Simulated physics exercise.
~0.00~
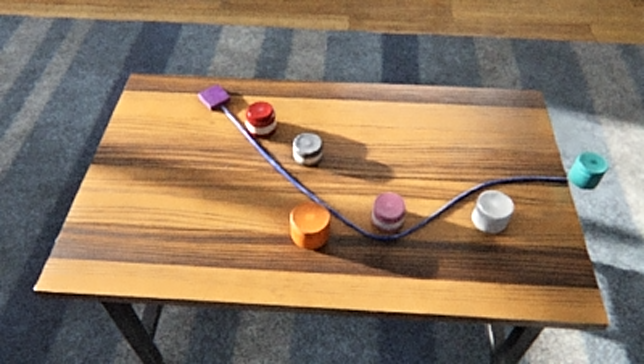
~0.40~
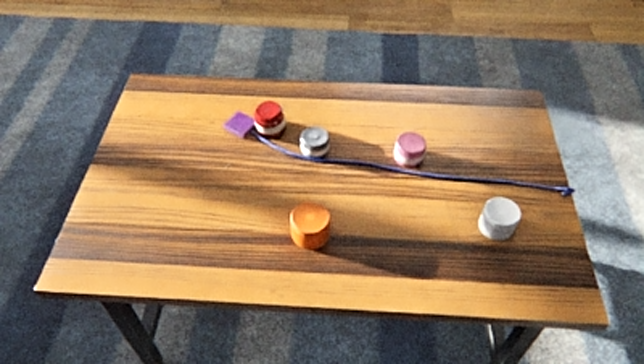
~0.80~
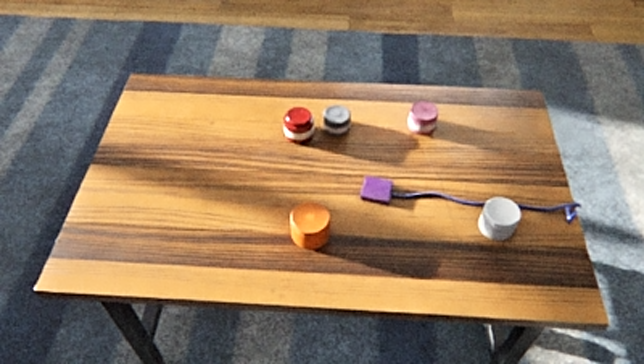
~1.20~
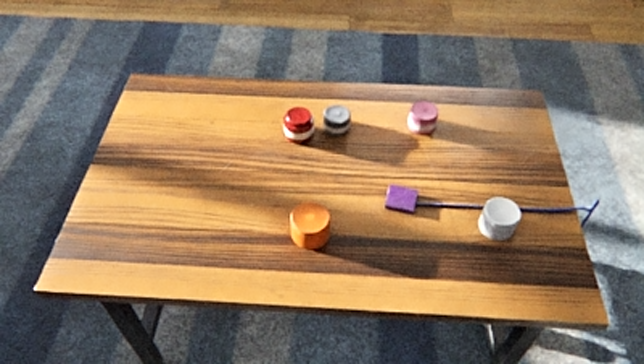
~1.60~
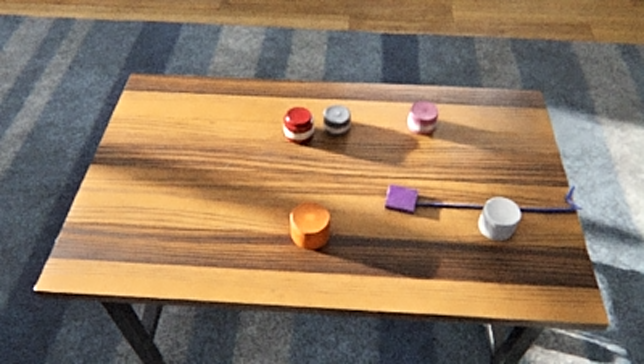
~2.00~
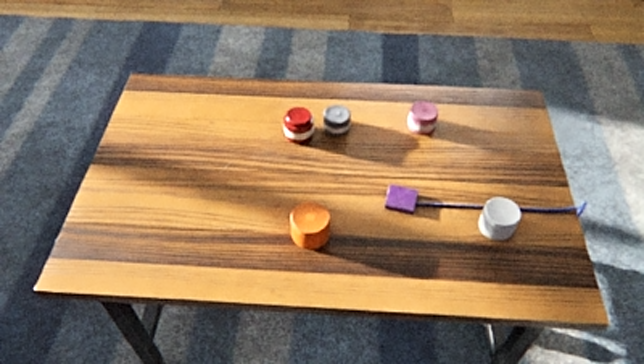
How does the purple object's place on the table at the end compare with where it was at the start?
It starts near the table's upper left corner, to the left of the red jar. By the end it lies right of the table's centre and lower down, just left of the white tub.
A teal object drops out of view past the table's right edge, and its cable drags a flat purple object rightward, shifting the red, grey and pink containers. The purple piece stops left of the white tub, with all five containers still on the table.
